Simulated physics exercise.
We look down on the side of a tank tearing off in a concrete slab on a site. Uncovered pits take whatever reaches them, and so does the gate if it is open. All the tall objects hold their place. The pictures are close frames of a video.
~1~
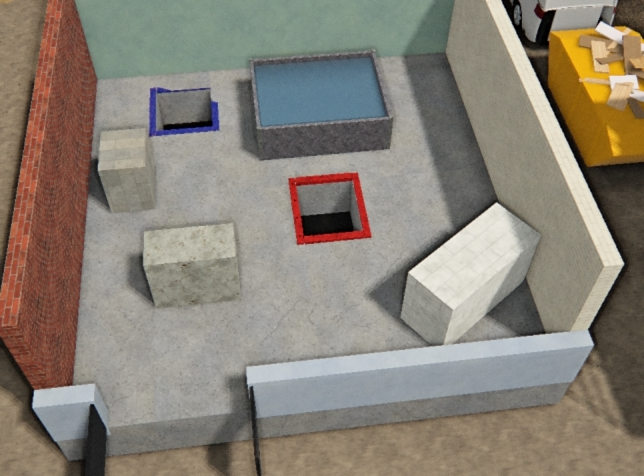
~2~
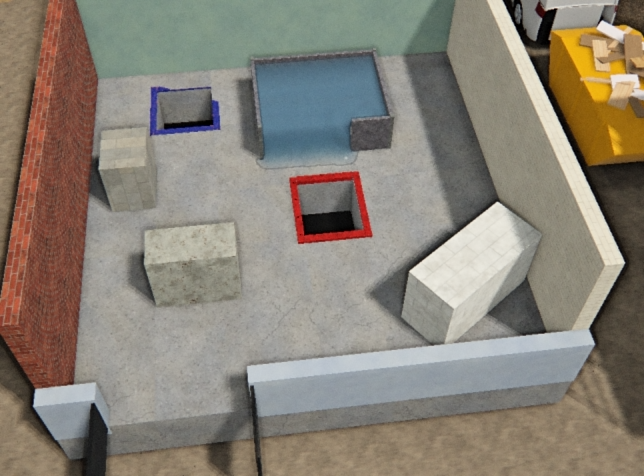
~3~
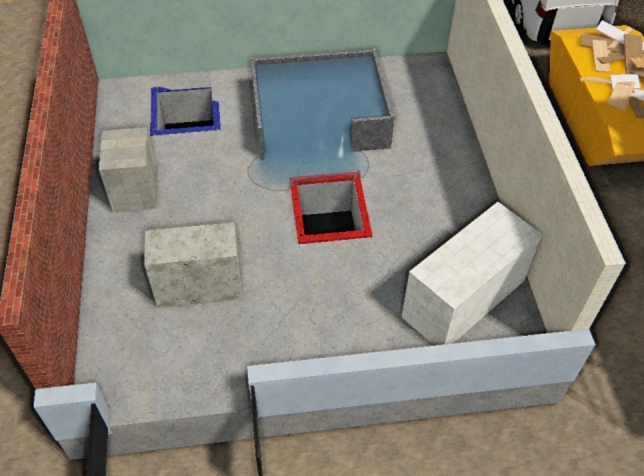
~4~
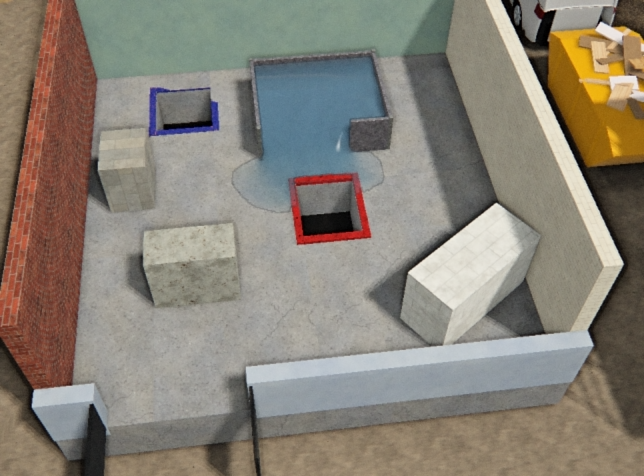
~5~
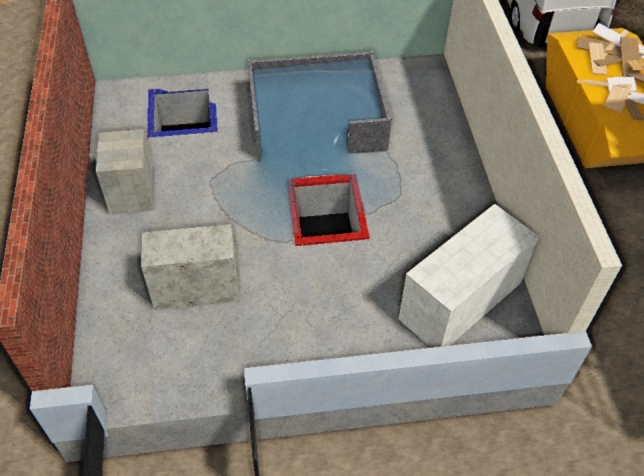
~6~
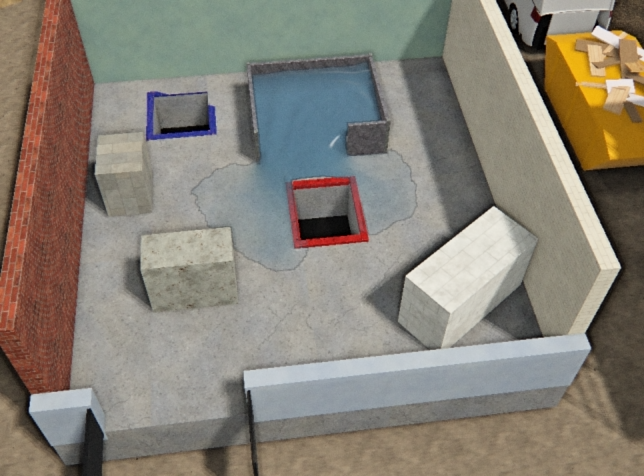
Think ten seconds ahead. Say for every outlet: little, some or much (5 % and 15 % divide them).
The gate takes between 5 and 15 %; the red pit takes over 15 %; the blue pit takes under 5 %.
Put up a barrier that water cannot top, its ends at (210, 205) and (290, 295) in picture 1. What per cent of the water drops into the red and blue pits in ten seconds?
Roughly, in per cent: Red 50, blue 4.
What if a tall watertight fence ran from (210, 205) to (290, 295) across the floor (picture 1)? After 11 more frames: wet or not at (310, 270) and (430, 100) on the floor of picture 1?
In turn: Covered, free of water.
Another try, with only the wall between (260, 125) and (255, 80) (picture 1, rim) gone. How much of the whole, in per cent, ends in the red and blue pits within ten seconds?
Roughly, in per cent: Red 0, blue 35.
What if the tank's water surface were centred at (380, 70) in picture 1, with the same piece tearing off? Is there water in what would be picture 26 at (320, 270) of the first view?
Verdict: No water.
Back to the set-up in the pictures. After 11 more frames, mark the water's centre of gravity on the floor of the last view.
Near (293, 174).
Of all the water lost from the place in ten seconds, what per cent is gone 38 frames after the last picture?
I make it 85 per cent.
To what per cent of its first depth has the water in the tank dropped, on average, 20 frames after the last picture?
Roughly 26 per cent.
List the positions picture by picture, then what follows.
The first picture shows the open tank at (319, 92) is whole and still.
In the second picture, water pours out at (307, 145) and has run to (353, 157).
In the third picture, water pours out at (307, 146) and has run to (253, 174).
In the fourth picture, water pours out at (306, 147) and has run to (378, 179).
In the fifth picture, water pours out at (304, 148) and has run to (271, 236).
In the sixth picture, the front is at (278, 265), out from the gap at (303, 150).
A moment on, water covers 25 % of the floor; the gate 0 %, the red pit 18 %, the blue pit 0 %.
Next, water covers 25 % of the floor; the gate 1 %, the red pit 28 %, the blue pit 0 %.
Then, water covers 45 % of the floor; the gate 3 %, the red pit 36 %, the blue pit 0 %.
Later, water covers 60 % of the floor; the gate 7 %, the red pit 42 %, the blue pit 0 %.
In the end, water covers 70 % of the floor; the gate 12 %, the red pit 44 %, the blue pit 2 %.
